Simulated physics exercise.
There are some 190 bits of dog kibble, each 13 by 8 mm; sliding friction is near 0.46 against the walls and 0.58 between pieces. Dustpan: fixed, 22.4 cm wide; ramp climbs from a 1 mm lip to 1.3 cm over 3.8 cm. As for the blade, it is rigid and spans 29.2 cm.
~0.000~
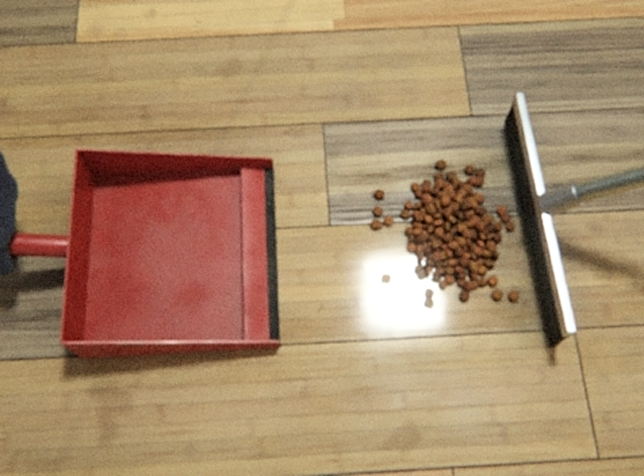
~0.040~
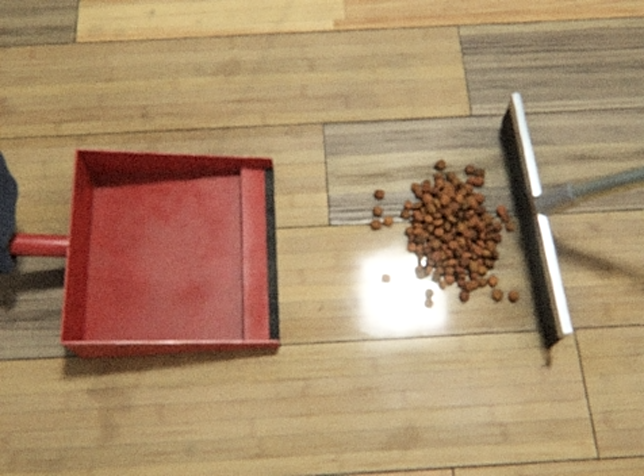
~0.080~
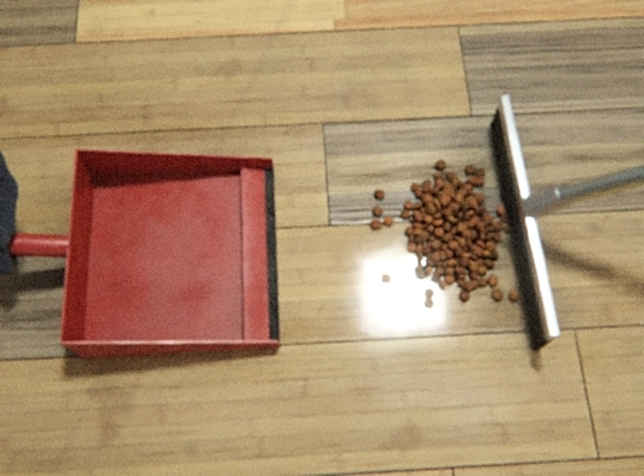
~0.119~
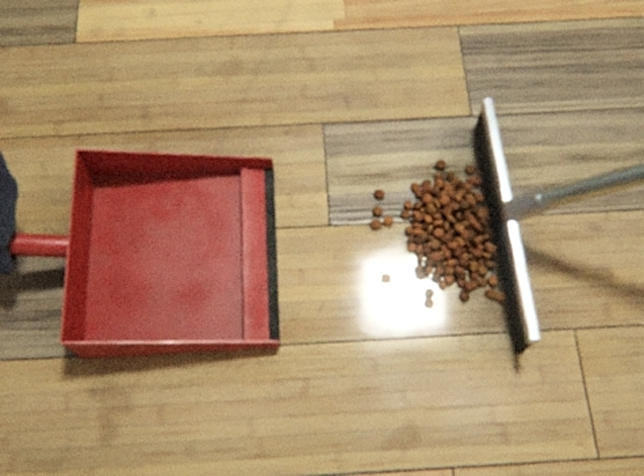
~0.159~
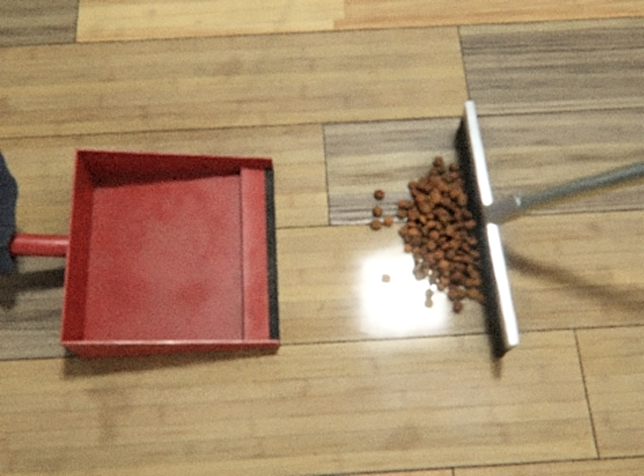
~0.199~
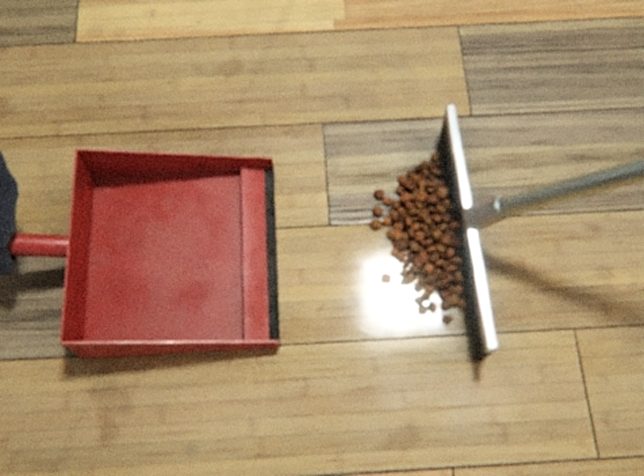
In this clip, a long-handled blade slides left across a wooden floor, meets a loose pile of brown kibble and pushes it leftward, bunching the pieces together, while a red dustpan on the left stays still.
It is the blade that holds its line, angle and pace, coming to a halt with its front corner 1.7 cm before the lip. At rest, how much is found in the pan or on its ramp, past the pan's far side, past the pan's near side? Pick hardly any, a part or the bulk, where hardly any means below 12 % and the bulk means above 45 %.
Pan: The bulk; far side: Hardly any; near side: Hardly any.
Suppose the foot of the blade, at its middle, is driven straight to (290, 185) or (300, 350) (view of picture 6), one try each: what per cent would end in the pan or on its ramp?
Close to 45 and 40 in a hundred, in that order.
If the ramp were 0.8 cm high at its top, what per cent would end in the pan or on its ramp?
Estimate with the new ramp: Some 55 in a hundred.
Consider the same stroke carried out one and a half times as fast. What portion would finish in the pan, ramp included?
It would be around 60 per cent.
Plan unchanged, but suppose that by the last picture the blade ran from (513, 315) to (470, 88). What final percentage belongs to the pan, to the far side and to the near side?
That ends as pan 30, far 30, and near 0.
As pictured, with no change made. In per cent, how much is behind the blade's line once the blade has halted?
Roughly 0 per cent of it.
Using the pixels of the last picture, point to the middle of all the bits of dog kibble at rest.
I'd put it at about (270, 257).
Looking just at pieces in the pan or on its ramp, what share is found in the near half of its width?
Around 60 percent.
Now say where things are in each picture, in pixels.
Blade from (568, 332) to (518, 101), moved 0.0 cm, 0 of the pieces shifted so far; middle of the pieces at (452, 228); pan at (166, 259), in the first frame.
Blade from (564, 332) to (514, 101), moved 0.5 cm, 0 of the pieces shifted so far; middle of the pieces at (452, 228), in the second frame.
Blade from (551, 335) to (503, 103), moved 1.8 cm, 1 of the pieces shifted so far; middle of the pieces at (452, 228), in the third frame.
Blade from (532, 339) to (486, 106), moved 3.9 cm, 28 of the pieces shifted so far; middle of the pieces at (449, 229), in the fourth frame.
Blade from (511, 343) to (468, 110), moved 6.2 cm, 179 of the pieces shifted so far; middle of the pieces at (439, 232), in the fifth frame.
Blade from (490, 348) to (449, 113), moved 8.5 cm, 187 of the pieces shifted so far; middle of the pieces at (424, 233); pan at (166, 259). Its pace works out near 0.57 m/s, heading 8 degrees towards the viewer's side, in the sixth frame.
After 0.38 s, middle of the blade 11 cm from the lip; 0 % over the lip, far side 5 %, near side 0 %.
After 0.50 s, middle of the blade 5 cm from the lip; 10 % over the lip, far side 5 %, near side 5 %.
After 0.75 s, middle of the blade 2 cm from the lip; 55 % over the lip, far side 5 %, near side 5 %.
In the end, at 1.2 s, pan 55 %, far side 5 %, near side 5 %, in front of the lip or behind the blade 40 %.
